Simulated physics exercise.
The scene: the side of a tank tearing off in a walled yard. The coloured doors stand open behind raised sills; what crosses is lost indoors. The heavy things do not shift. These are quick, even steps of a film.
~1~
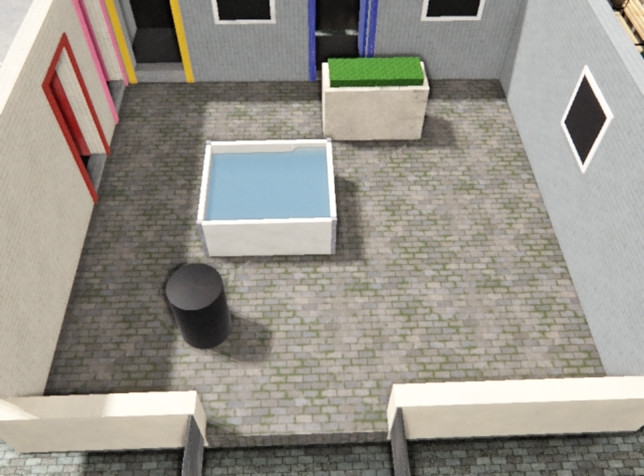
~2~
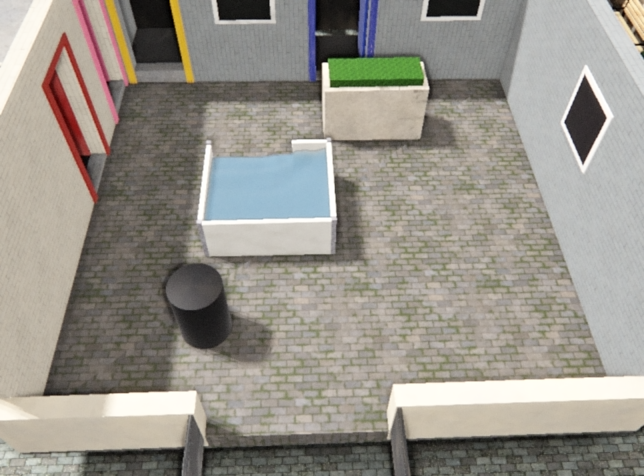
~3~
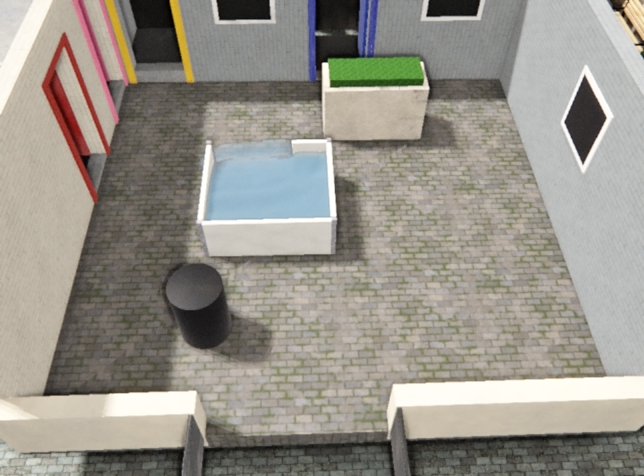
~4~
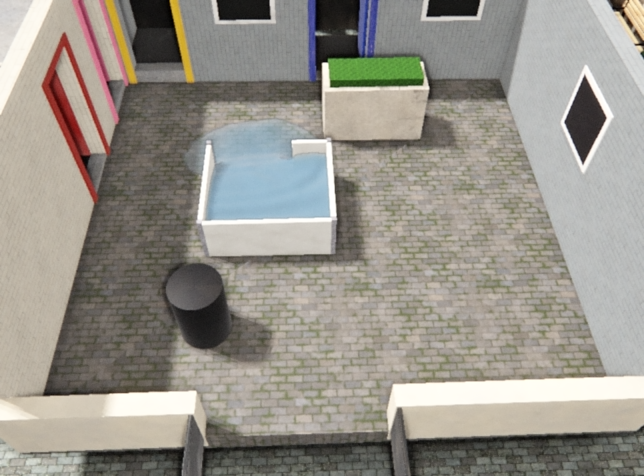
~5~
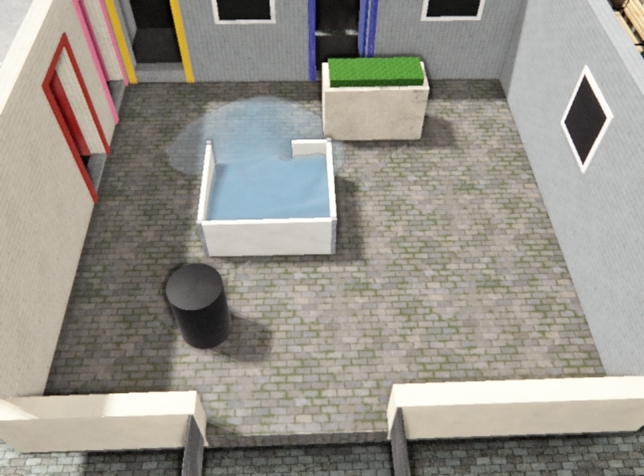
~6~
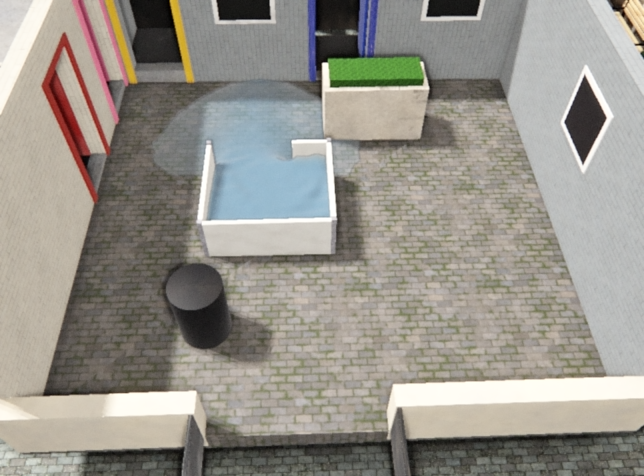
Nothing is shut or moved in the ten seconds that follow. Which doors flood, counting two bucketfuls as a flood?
One by one: The pink door lets in a lot; the red door admits no more than that; the blue door lets in a lot; the yellow door admits no more than that.
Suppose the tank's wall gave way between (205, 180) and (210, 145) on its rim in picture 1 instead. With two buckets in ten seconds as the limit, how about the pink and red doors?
My reading: The pink one keeps below it; the red one takes more.
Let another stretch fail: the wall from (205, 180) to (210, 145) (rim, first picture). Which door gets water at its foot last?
That is the door marked blue.
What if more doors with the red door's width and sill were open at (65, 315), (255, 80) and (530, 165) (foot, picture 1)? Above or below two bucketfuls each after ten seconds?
As listed: Keeps below it, goes over, lets less in.
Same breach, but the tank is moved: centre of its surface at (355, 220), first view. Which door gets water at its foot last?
I say the red-painted one.
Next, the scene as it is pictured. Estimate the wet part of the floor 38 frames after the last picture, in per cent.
Close to 60 %.
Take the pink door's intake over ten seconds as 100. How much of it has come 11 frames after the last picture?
Roughly 30 per cent.
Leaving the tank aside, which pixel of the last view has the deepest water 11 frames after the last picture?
I would point to (127, 86).
A moment on, water covers 20 % of the floor; the pink door not reached, the red door not reached, the blue door under two buckets in, the yellow door wet at the sill, nothing in.
Next, water covers 25 % of the floor; the pink door over two buckets in, the red door not reached, the blue door over two buckets in, the yellow door wet at the sill, nothing in.
Then, water covers 30 % of the floor; the pink door far over two buckets in, the red door wet at the sill, nothing in, the blue door over two buckets in, the yellow door under two buckets in.
Later, water covers 60 % of the floor; the pink door far over two buckets in, the red door wet at the sill, nothing in, the blue door far over two buckets in, the yellow door under two buckets in.
In the end, water covers 90 % of the floor; the pink door far over two buckets in, the red door wet at the sill, nothing in, the blue door far over two buckets in, the yellow door under two buckets in.
